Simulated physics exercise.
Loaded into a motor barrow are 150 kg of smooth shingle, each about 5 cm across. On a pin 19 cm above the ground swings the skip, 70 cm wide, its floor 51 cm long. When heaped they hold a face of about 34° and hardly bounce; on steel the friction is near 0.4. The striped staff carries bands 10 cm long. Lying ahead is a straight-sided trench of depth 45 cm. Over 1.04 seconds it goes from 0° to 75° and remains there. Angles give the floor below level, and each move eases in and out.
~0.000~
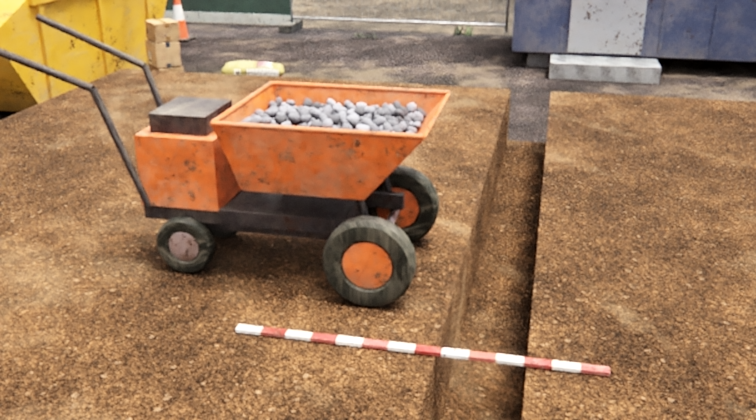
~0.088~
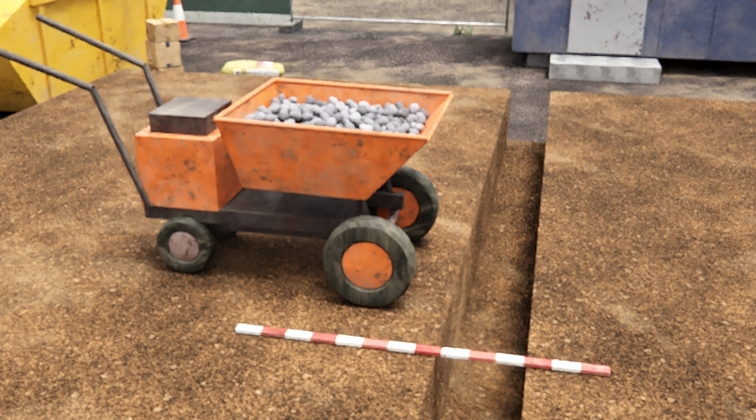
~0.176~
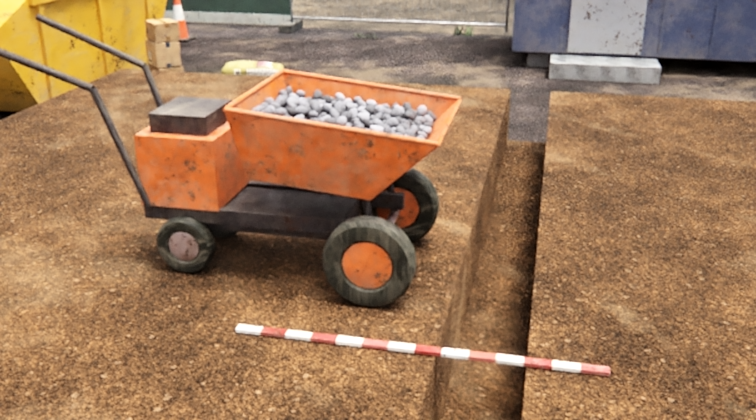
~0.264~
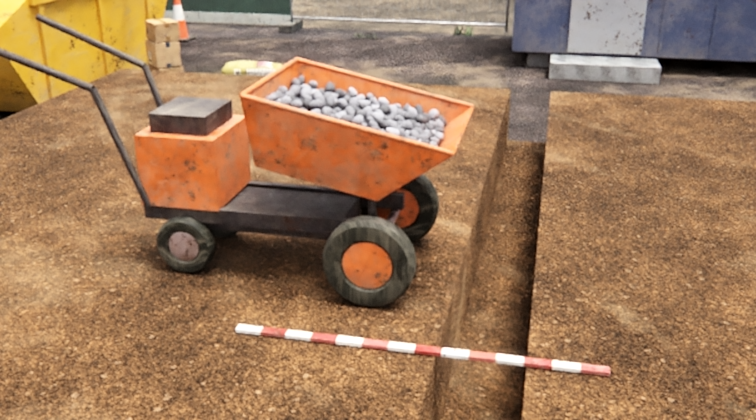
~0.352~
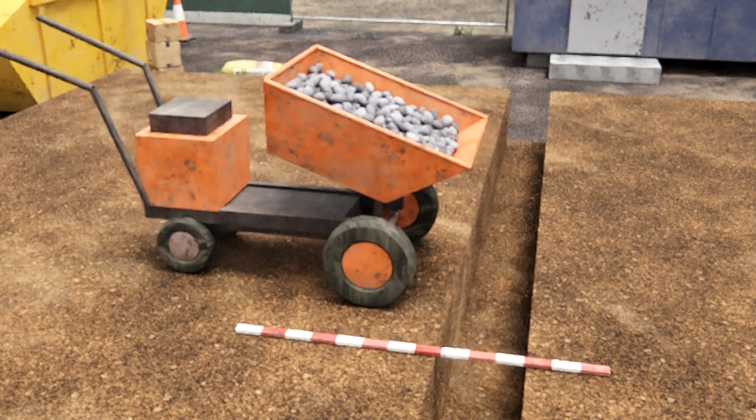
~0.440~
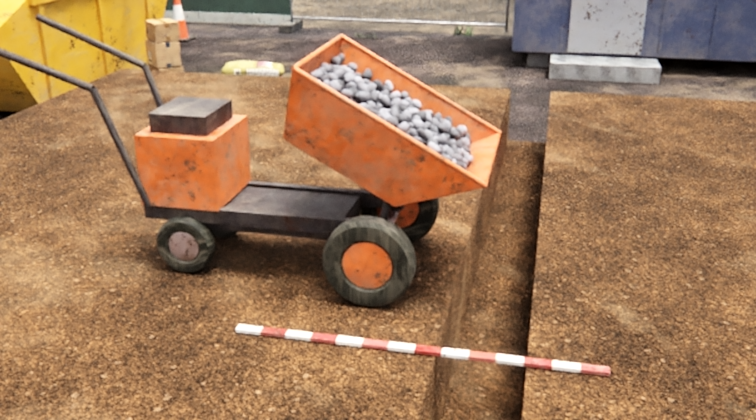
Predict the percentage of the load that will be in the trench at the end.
Predicted: Roughly 24 %.
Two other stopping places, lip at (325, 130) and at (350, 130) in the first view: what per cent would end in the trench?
Estimates: 95 % then 95 %.
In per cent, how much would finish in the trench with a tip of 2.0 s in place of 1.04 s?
Estimate: About 30 %.
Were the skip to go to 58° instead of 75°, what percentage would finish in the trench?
Roughly 30% would end there.
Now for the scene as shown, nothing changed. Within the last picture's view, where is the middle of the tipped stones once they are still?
The tipped stones centre close to (593, 287).
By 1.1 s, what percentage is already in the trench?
I'd put it near 5 per cent.
After 0.8 s the floor is at 63°; 100 % in the skip; the foremost stones are at (533, 242).
After 1.1 s the floor is at 75°; 44 % in the skip, 4 % in the trench, 52 % past the trench; the foremost stones are at (678, 306).
After 1.5 s the floor is at 75°; 10 % in the skip, 13 % in the trench, 78 % past the trench; the foremost stones are past the picture's edge.
After 3.4 s the floor is at 75°; 0 % in the skip, 24 % in the trench, 76 % past the trench; the foremost stones are past the picture's edge.
